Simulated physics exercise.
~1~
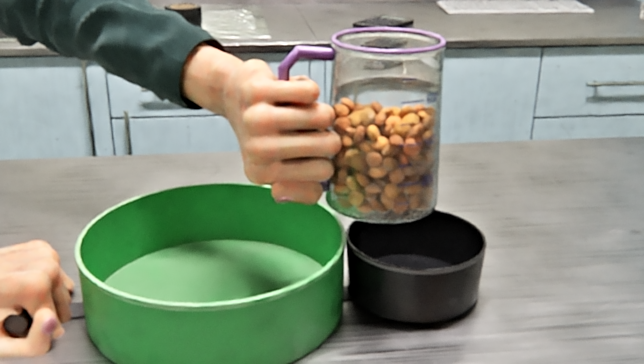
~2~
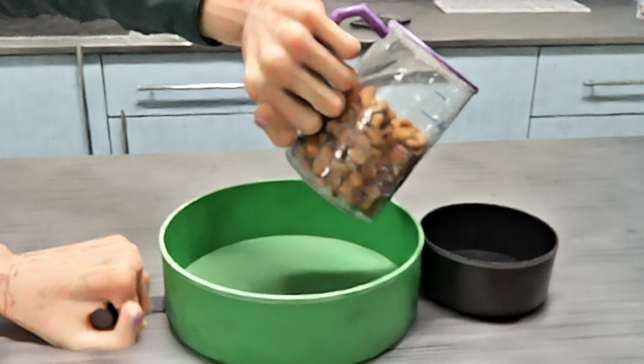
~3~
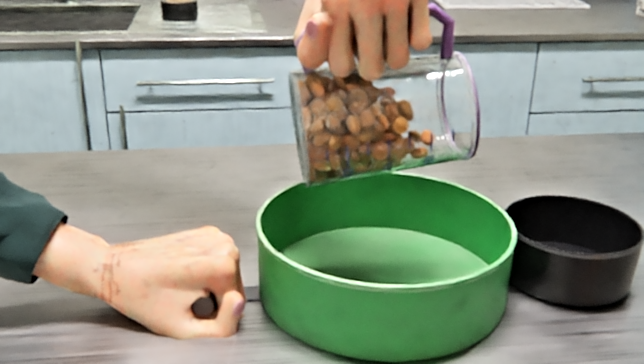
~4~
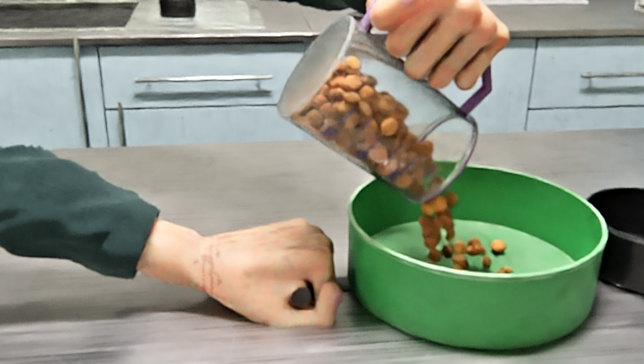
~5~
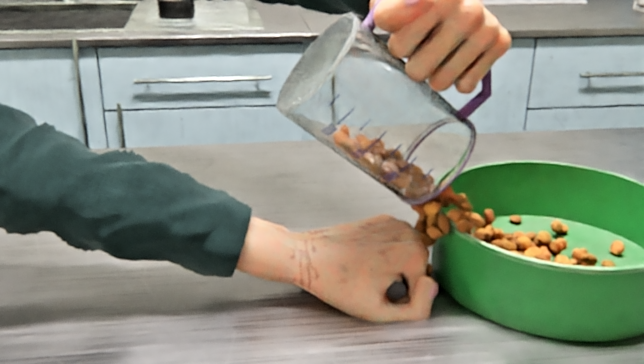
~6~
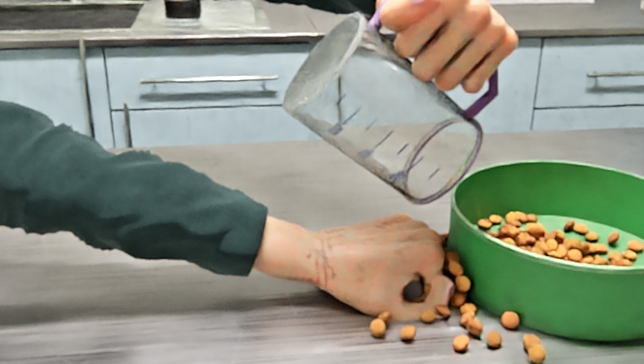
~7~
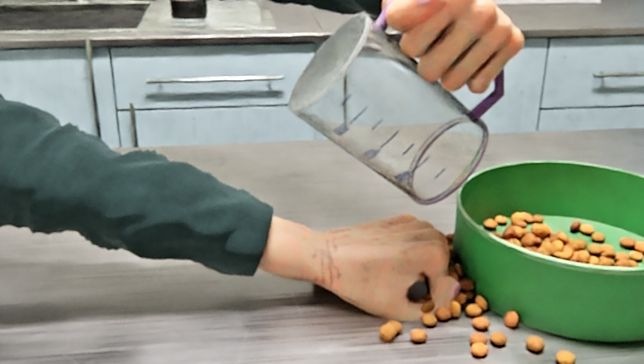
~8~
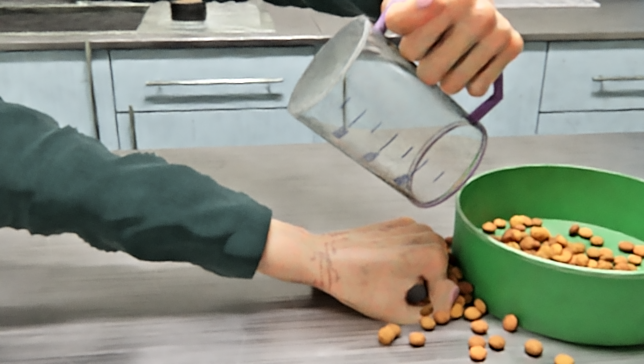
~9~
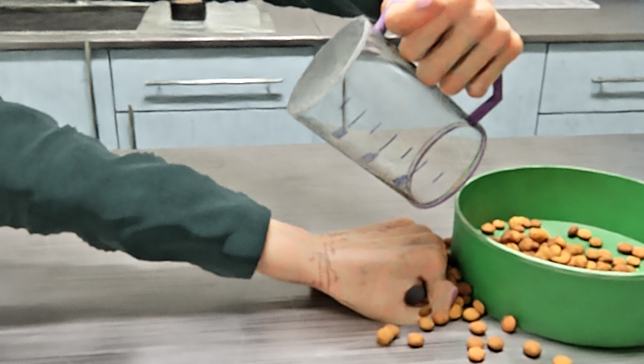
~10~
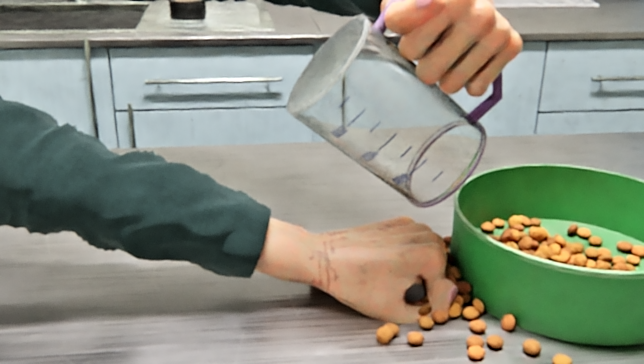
The video shows one hand tipping a clear jug of brown kibble while another slides a green pot and black dish rightward; kibble pours into the pot, then some spills onto the table beside it, leaving the jug empty and most pieces in the pot.
